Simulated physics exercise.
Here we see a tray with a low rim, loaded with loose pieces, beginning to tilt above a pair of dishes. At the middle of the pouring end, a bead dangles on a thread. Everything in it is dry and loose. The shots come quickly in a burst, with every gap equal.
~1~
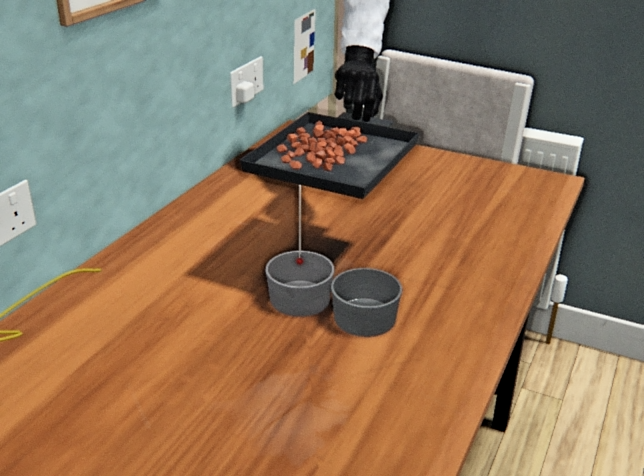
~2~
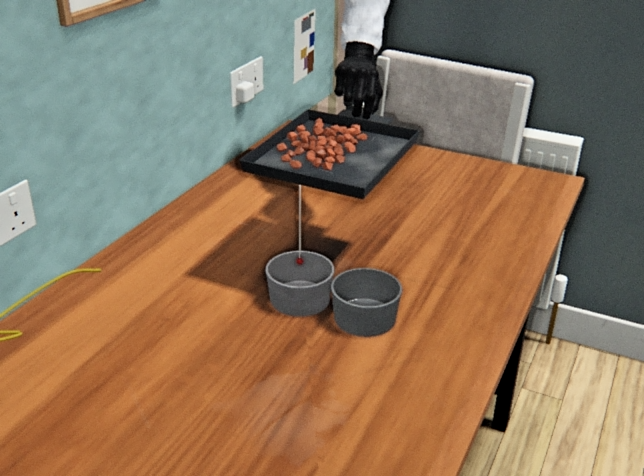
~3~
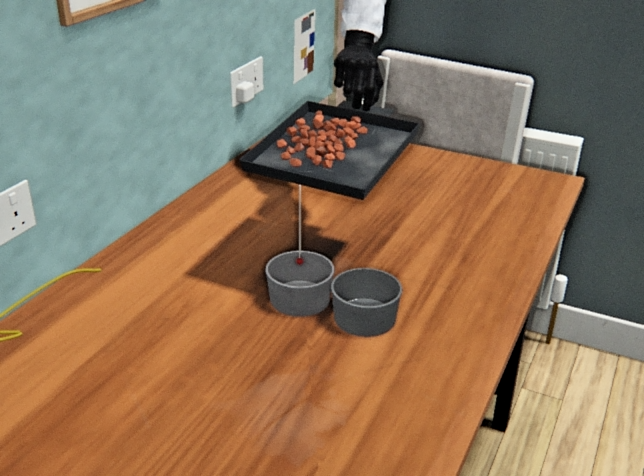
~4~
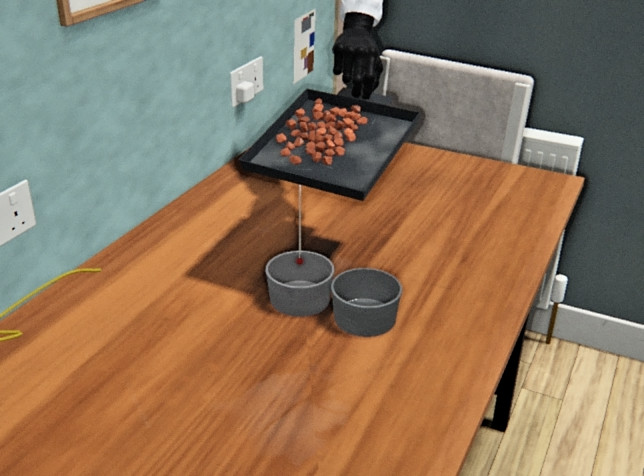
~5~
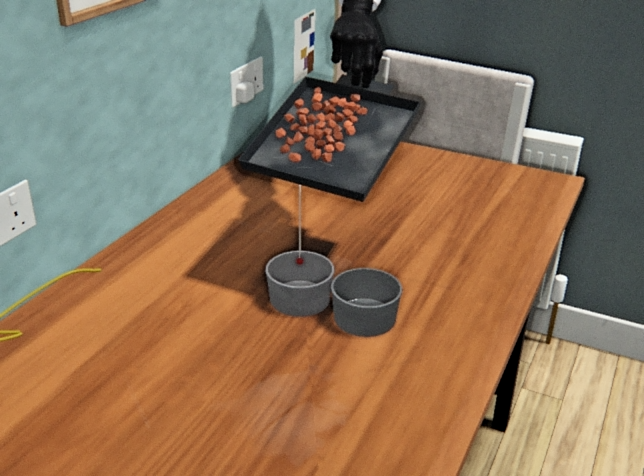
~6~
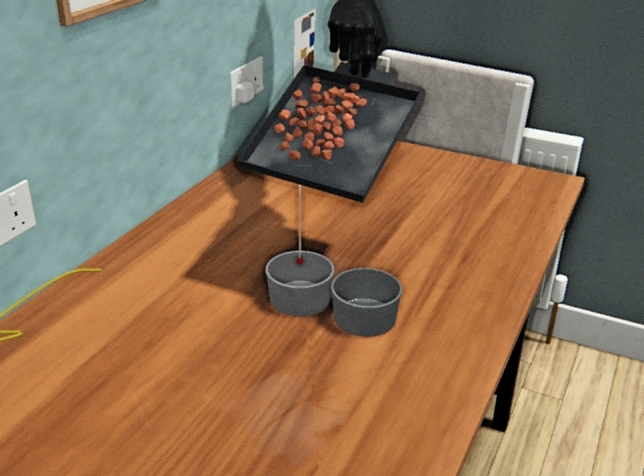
Black-gloved hand raising the far side of a dark tray of reddish crushed pieces, tilting it above two grey dishes.
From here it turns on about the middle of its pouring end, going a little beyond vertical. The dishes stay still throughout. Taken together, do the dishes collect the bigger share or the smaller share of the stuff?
The smaller share.
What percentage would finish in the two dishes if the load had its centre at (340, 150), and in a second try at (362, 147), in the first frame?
Respectively 30 and 20 in a hundred.
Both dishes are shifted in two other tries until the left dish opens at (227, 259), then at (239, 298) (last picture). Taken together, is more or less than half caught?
Shy of half, then shy of half.
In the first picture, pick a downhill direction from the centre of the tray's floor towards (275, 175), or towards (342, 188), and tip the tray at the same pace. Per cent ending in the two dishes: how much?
Somewhere close to 0 % the first time, 80 % the second.
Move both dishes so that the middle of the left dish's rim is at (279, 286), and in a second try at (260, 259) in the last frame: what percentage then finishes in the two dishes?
The first try yields 70% and the second yields 20%.
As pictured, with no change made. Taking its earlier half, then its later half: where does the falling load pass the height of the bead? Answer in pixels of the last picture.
(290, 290) for the early half, (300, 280) for the late half.
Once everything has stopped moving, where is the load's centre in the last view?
Once it all stops, the middle lies near (309, 345).
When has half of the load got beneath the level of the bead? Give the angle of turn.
90° or so.
Soon after the last picture, tray tipped steeply; most on the tray; a small part in the air.
A little later, tray tipped past a quarter turn; about a quarter on the tray; a small part in the right dish; a stray few in the left dish; about half outside both; a small part in the air.
Later still, tray tipped past a quarter turn; a small part in the right dish; a small part in the left dish; most outside both.
At rest, tray tipped past a quarter turn; a small part in the right dish; a small part in the left dish; most outside both.
